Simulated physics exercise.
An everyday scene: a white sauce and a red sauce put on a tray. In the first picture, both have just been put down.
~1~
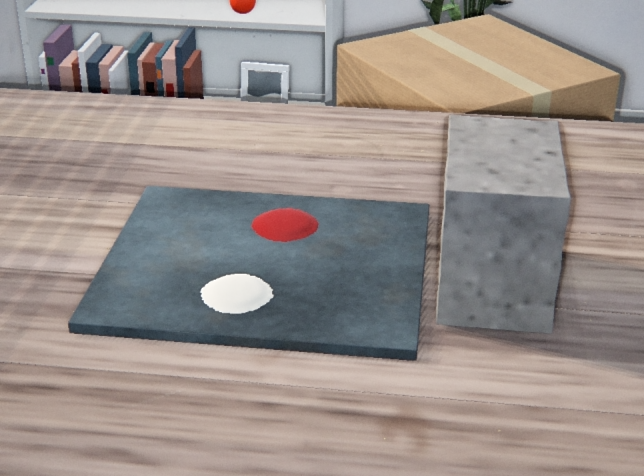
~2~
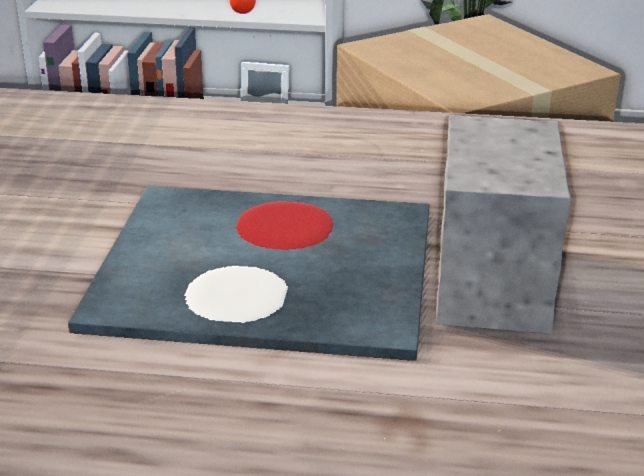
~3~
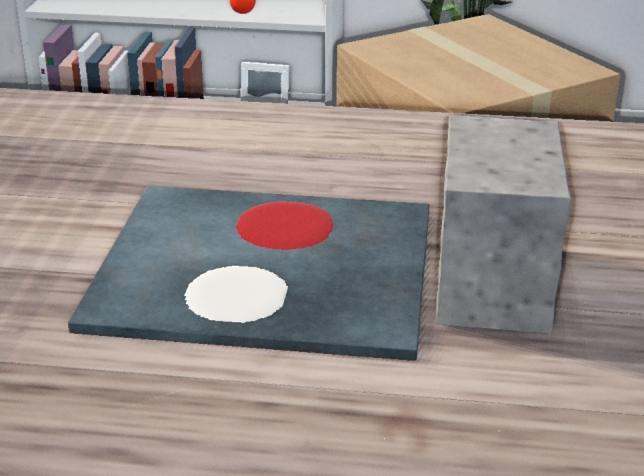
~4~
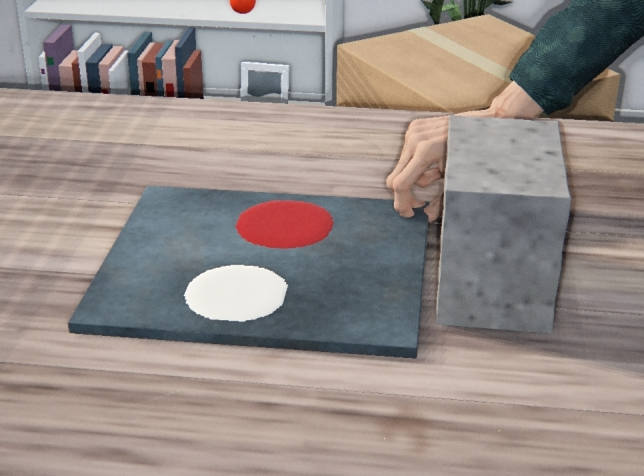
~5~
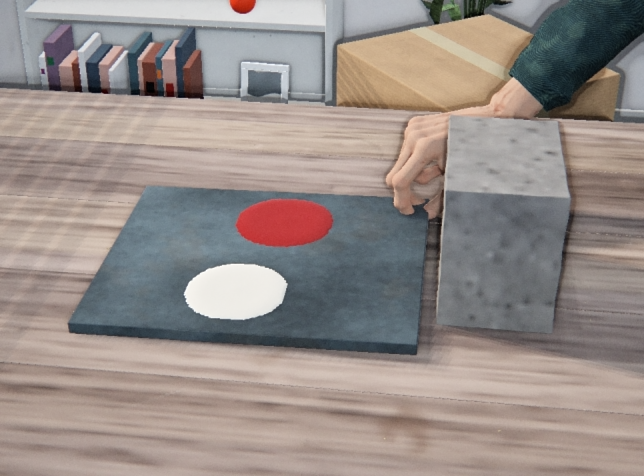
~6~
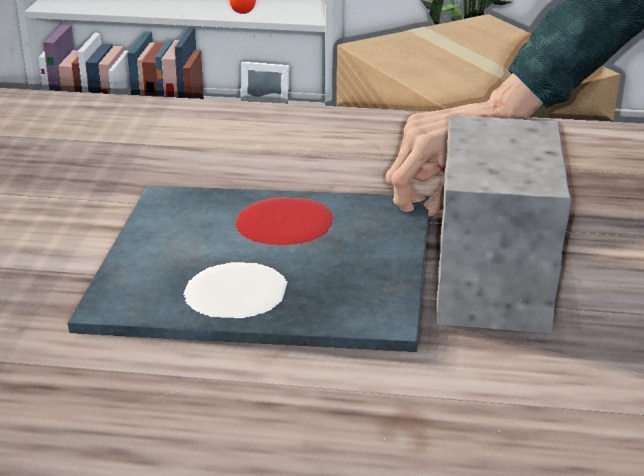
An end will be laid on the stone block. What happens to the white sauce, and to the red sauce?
Outcome: The white sauce pours off; the red sauce pours off.
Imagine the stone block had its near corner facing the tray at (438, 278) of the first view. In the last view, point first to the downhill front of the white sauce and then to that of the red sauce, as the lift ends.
Tips, last view: First approx. (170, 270), second approx. (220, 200).
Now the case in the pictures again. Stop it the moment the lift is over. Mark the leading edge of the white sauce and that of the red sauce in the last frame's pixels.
About (106, 272) and (162, 196).
A moment on, slope about 30°; the white sauce has crept down a long way; the red sauce has crept down a long way.
Further on, the white sauce is dripping off the low end; the red sauce is dripping off the low end.
When it is over, slope about 30°; the white sauce is dripping off the low end; the red sauce is dripping off the low end.
